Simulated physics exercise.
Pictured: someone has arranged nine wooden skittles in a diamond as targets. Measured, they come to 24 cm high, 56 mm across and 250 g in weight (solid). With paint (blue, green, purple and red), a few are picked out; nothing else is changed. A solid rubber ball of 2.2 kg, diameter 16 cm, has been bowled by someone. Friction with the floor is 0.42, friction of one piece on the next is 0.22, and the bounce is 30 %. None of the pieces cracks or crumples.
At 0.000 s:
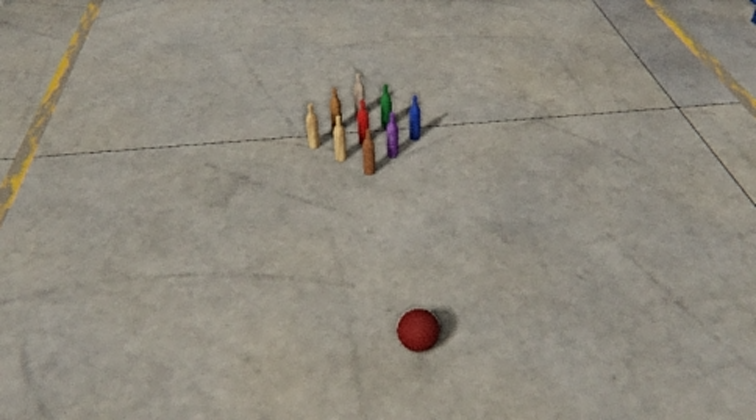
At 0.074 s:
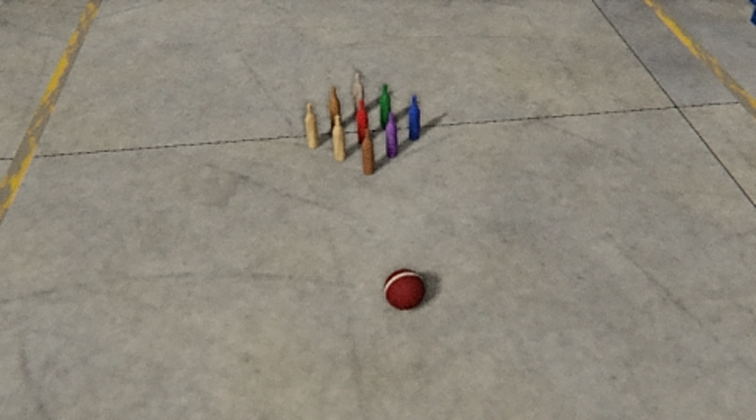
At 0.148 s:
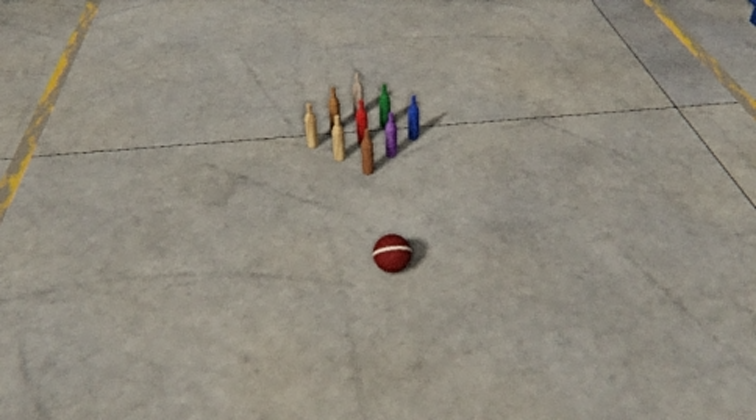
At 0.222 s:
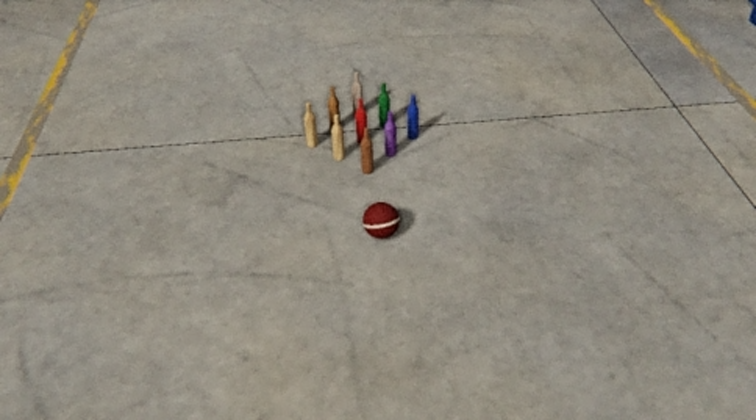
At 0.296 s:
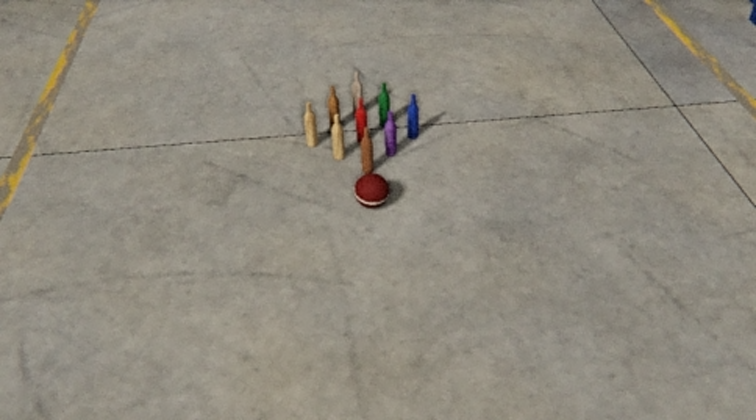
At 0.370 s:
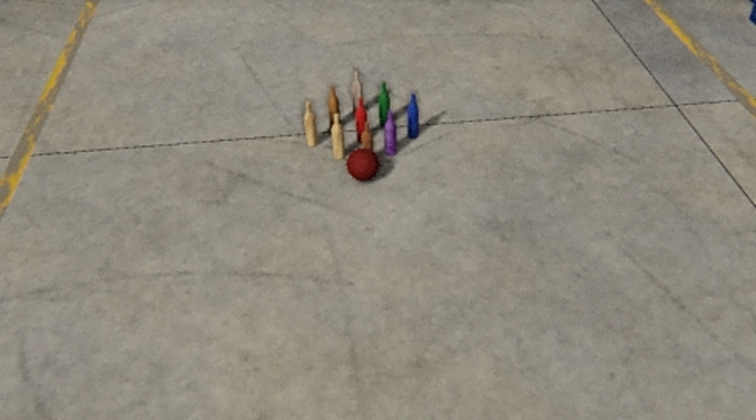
The video shows a dark red ball with a white stripe rolling across a concrete floor, away from the viewer and slightly left, toward a cluster of upright, variously coloured skittles, reaching the front one, which shifts slightly.
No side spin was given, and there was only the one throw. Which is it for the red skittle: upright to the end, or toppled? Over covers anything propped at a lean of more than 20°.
Down.
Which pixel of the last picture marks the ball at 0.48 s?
My estimate is roughly (353, 134).
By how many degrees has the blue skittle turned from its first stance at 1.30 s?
Some 0°.
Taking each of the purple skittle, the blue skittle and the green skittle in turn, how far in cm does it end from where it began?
Start to finish, close to purple 0, blue 0, green 20 centimetres.
After 0.48 s, ball still moving; 1 of the 9 skittles over; red skittle leaning 7°.
After 0.64 s, ball still moving; 6 of the 9 skittles over; red skittle lying flat; green skittle leaning 40°.
After 0.86 s, ball still moving; 7 of the 9 skittles over; red skittle lying flat; green skittle lying flat.
By the end (1.5 s), ball rolling away; 7 of the 9 skittles over; red skittle lying flat; green skittle lying flat; blue skittle unmoved. As the last picture would show them, middles, red skittle near (423, 54), green skittle near (390, 96).
